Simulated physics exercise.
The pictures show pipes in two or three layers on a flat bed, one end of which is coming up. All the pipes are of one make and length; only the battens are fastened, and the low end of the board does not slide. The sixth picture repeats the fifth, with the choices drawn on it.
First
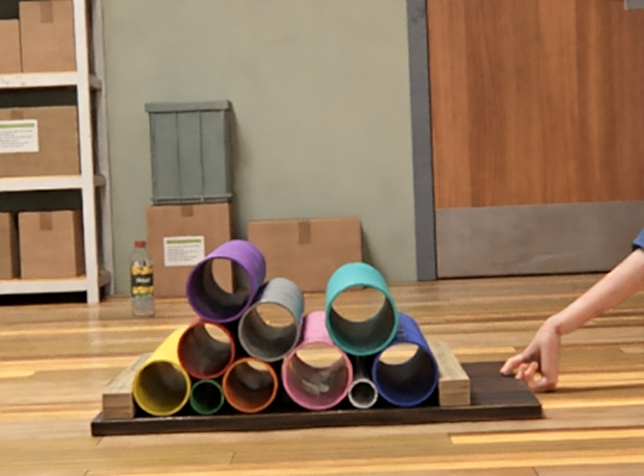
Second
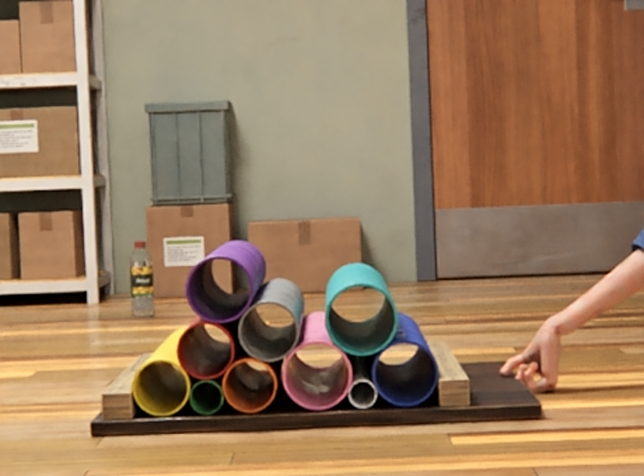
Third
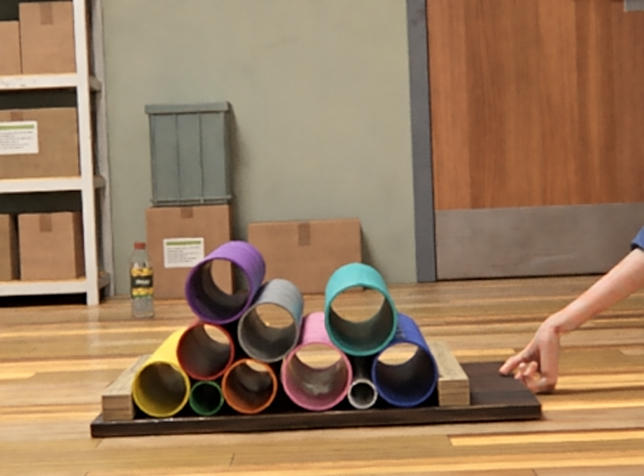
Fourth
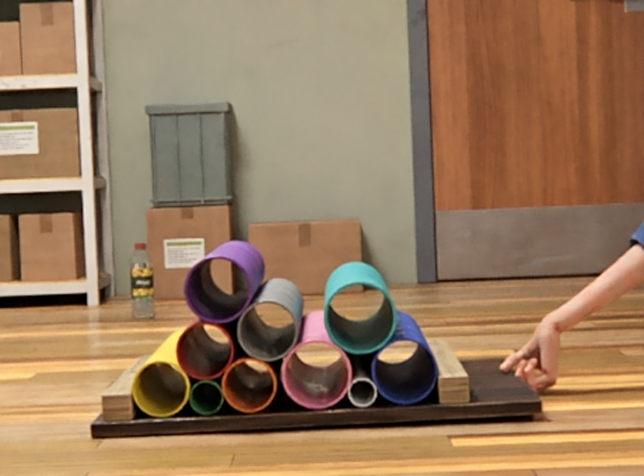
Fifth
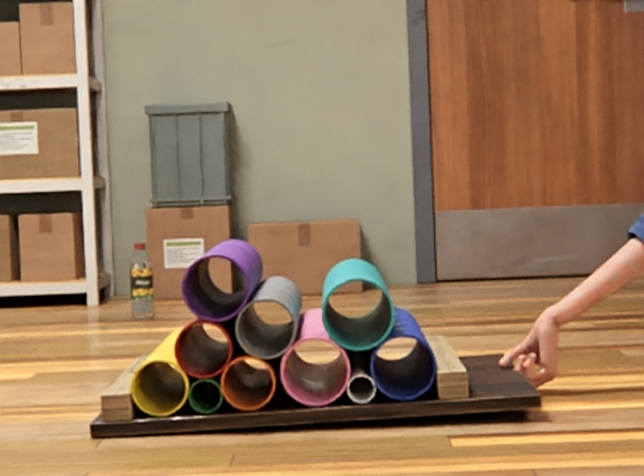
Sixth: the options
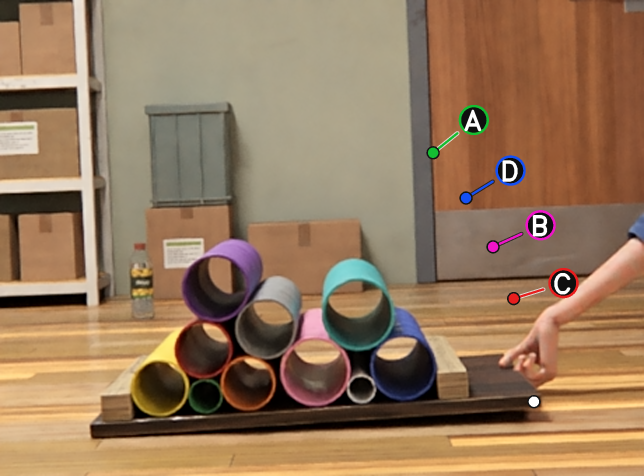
In a storeroom, a hand slightly raises the right end of a board holding stacked colourful pipes.
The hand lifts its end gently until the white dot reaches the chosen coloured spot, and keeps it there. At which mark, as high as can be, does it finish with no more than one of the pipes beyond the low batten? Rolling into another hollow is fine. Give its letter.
A is the limit.
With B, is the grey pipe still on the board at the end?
Yes.
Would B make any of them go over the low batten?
At B: Yes.
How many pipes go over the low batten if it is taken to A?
With A, one.
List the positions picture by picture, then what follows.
Orange pipe (250, 385); pink pipe (317, 375), in the first picture.
Pink pipe (317, 375); white pipe (363, 394), in the second picture.
Board (317, 383); white pipe (362, 394); blue pipe (405, 373); purple pipe (219, 290), in the third picture.
Board (317, 382); yellow pipe (161, 388); orange pipe (249, 385), in the fourth picture.
Board (316, 379); yellow pipe (160, 388), in the fifth picture.
On the marked copy, A at (433, 153); B at (493, 247); C at (514, 299); D at (466, 198); the white dot at (534, 402).
Taking A. A third of the way, board at 20°.
Two thirds of the way, board at 37°.
When it is over, board at 37°, one over the low batten (purple).
As for the rest, B one over the low batten (purple); C one over the low batten (purple); D one over the low batten (purple).
